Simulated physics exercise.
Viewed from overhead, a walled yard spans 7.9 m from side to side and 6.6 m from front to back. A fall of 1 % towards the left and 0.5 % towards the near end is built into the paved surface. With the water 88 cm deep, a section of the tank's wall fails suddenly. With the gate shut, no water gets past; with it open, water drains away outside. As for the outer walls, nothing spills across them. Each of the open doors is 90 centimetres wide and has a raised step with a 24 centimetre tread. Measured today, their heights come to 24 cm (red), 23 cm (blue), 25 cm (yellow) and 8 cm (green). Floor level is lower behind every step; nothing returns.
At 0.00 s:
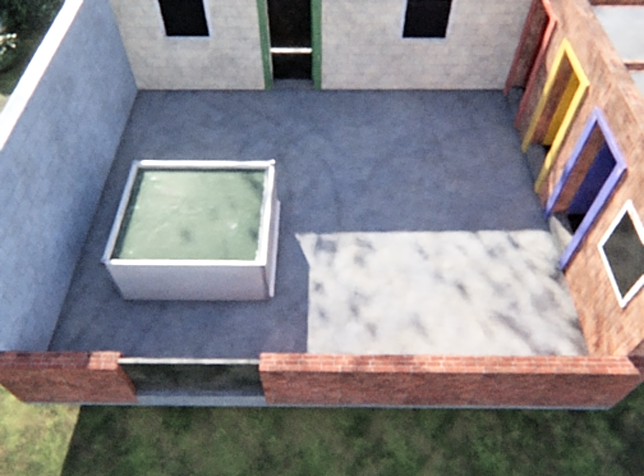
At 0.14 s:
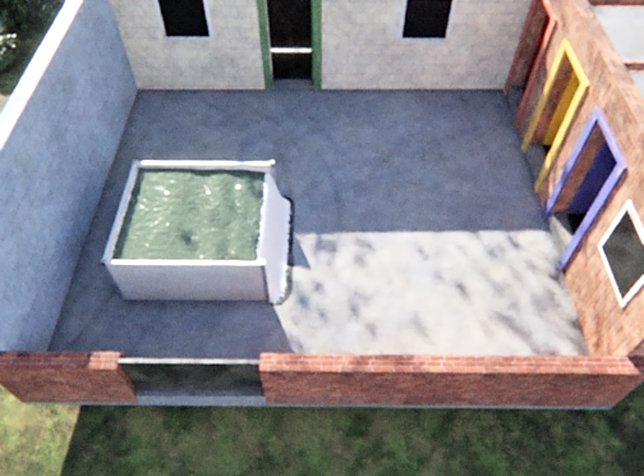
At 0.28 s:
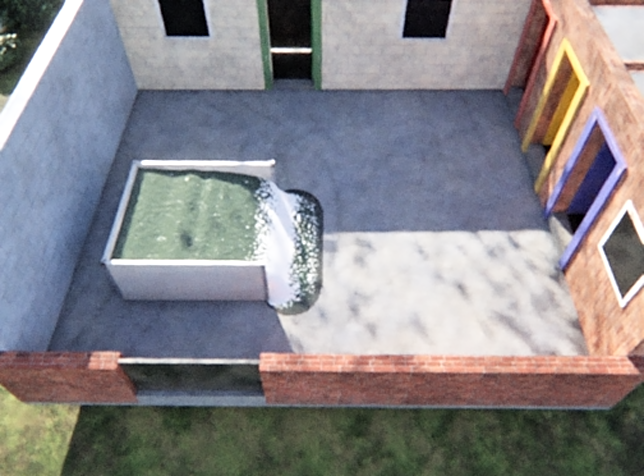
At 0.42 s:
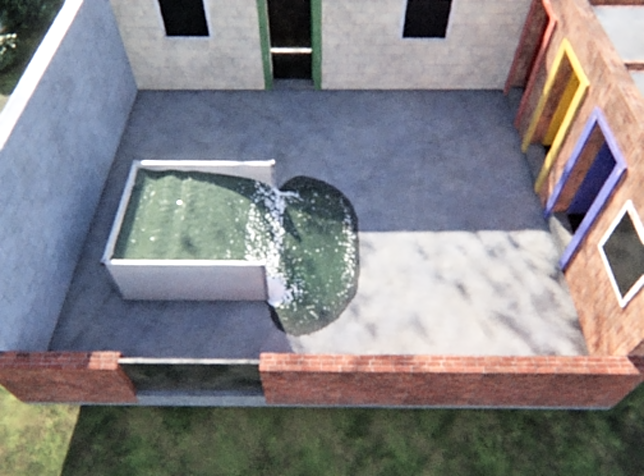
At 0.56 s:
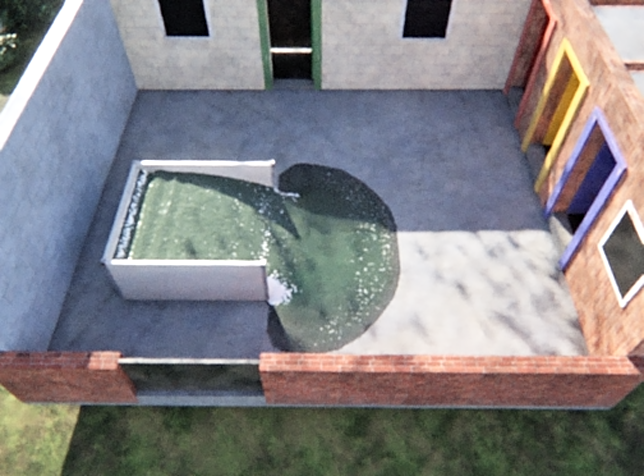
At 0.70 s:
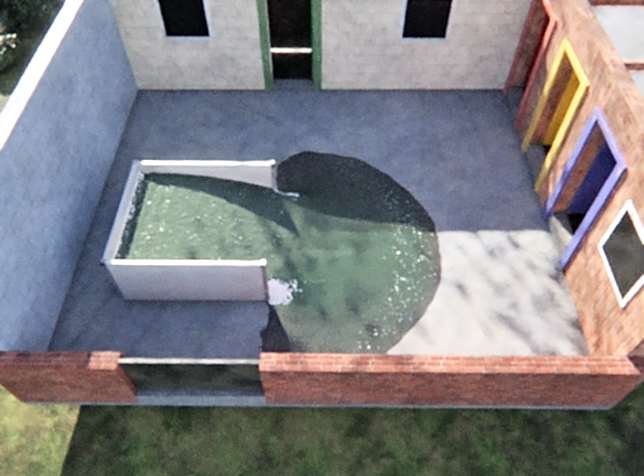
Greenish water sits still in a white-walled tank in a walled yard, then ripples as the tank's right side gives way. It pours through the gap in a white, foaming rush onto the grey paving, then spreads into a widening, rounded dark-green pool reaching the near brick wall.
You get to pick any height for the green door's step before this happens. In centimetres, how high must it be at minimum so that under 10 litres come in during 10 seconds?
At least 7 cm or so.
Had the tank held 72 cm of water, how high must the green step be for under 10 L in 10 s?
About 5.0 cm.
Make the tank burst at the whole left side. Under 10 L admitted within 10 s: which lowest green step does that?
You'd want it roughly 7.0 centimetres tall.
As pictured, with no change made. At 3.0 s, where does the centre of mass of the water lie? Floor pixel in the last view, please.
(403, 242) or so.
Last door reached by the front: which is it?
Coming last is the green one.
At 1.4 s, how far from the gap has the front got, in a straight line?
Reach: Approx. 4.8 m.
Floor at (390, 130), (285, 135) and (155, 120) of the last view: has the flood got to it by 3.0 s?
Listed order - soaked through, unwetted, unwetted.
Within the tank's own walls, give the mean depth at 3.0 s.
About 19 cm.
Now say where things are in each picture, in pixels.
The first picture shows still water, 88 cm deep, in the tank at (195, 212); the green door at (291, 47) is dry.
In the second picture, the front is at (285, 296), 0.3 m from the gap at (269, 234); 0.5 m2 of floor is wet, 88 cm left at the back.
In the third picture, the front is at (315, 289), 0.8 m from the gap at (269, 237); 1.6 m2 of floor is wet, 88 cm left at the back.
In the fourth picture, water pours out at (269, 238) and has run 1.4 m, to (353, 283); about 13 cm deep outside, 86 cm at the back.
In the fifth picture, the gap is at (269, 239), the front 2.0 m out at (394, 274); the back of the tank holds 77 cm.
In the sixth picture, water pours out at (270, 239) and has run 2.7 m, to (435, 274); about 7 cm deep outside, 74 cm at the back; 2.1 m in a straight line remain to the green door at (291, 47).
After 1.4 s water covers 45 % of the floor, deepest (36 cm) near (275, 273); it has not reached the green door.
After 3.0 s water covers 55 % of the floor, deepest (40 cm) near (521, 369); it has not reached the green door.
After 10.0 s water covers 100 % of the floor, deepest (22 cm) near (75, 273); 7 cm at the green door, 4 litres in over its 8 cm step.
At the green door as built, the water arrived by 4.9 s and peaked near 10 cm at 8.0 s.
Run again over the same 10 s with other heights there, 18 litres in over 5.5 cm, 6 litres over 7.5 cm. The limit of 10 litres is kept from about 7 cm up.
